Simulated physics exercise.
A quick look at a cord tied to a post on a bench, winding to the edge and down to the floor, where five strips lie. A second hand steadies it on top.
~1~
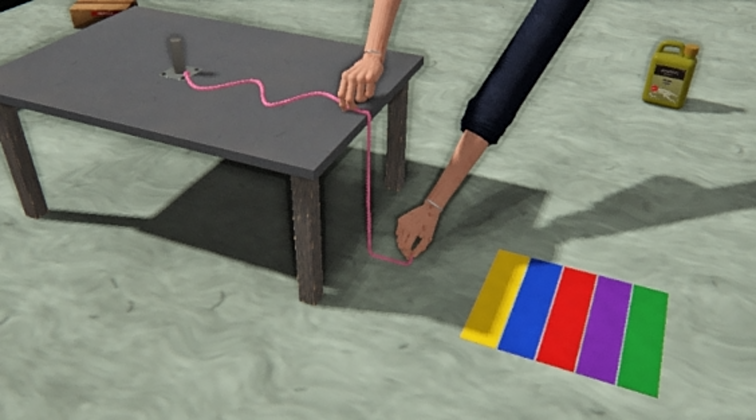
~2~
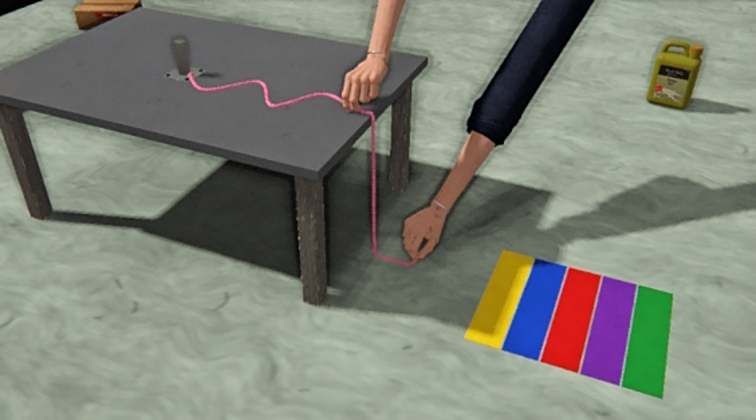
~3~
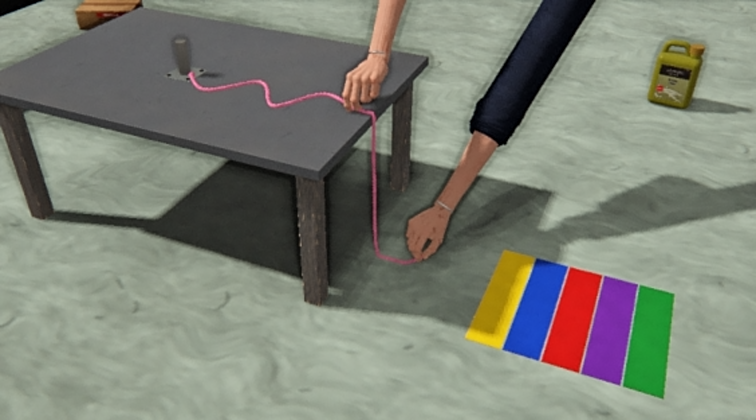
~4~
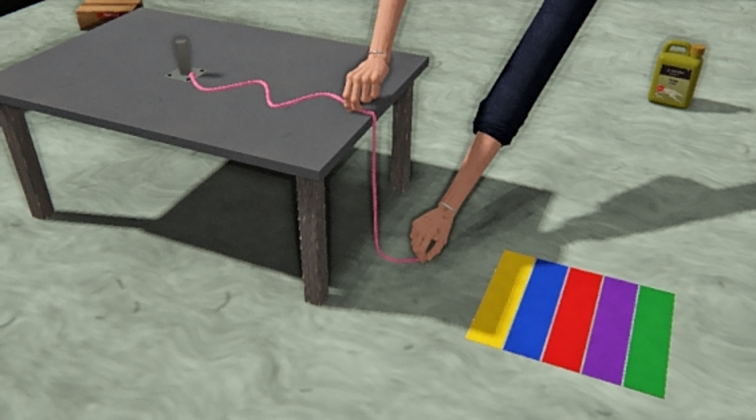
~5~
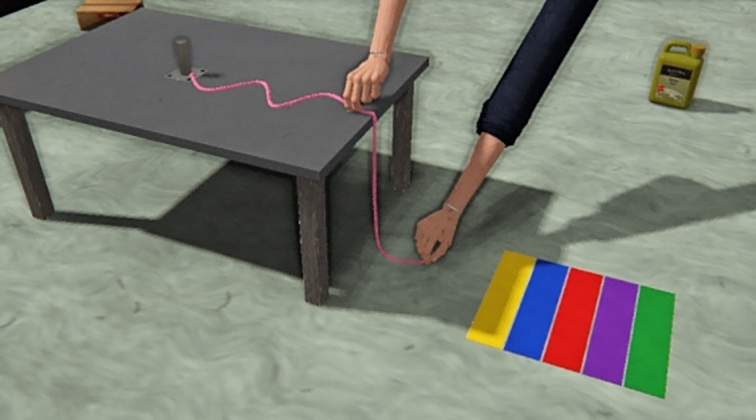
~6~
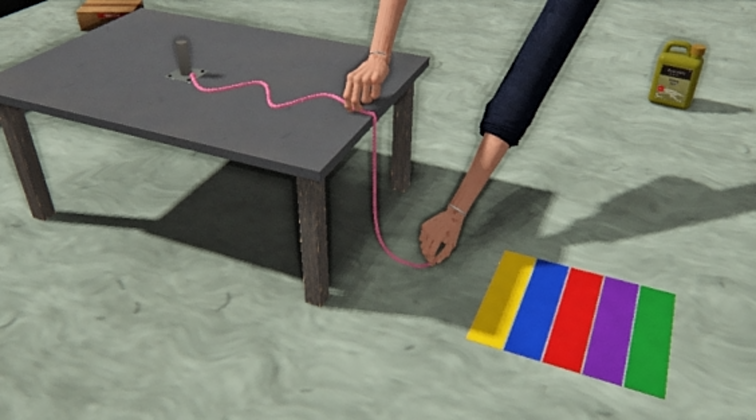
A hand slowly draws the end of a pink cord rightward along the floor.
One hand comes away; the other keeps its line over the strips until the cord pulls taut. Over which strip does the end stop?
The end stops over the purple strip.
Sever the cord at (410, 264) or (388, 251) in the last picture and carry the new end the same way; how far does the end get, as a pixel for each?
About (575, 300) and (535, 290).
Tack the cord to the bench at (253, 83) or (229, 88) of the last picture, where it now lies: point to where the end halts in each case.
Near (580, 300) and (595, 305).
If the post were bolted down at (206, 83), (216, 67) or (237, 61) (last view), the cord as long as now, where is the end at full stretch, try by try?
In that order: (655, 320), (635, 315) and (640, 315).
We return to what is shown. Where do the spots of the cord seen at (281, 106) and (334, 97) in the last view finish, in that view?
They go to (335, 106) and to (388, 129).
Soon after, end near (542, 290); over blue.
After that, end near (588, 303); over red.
At the stop, end near (615, 310); over purple. It gets as far as the purple strip.
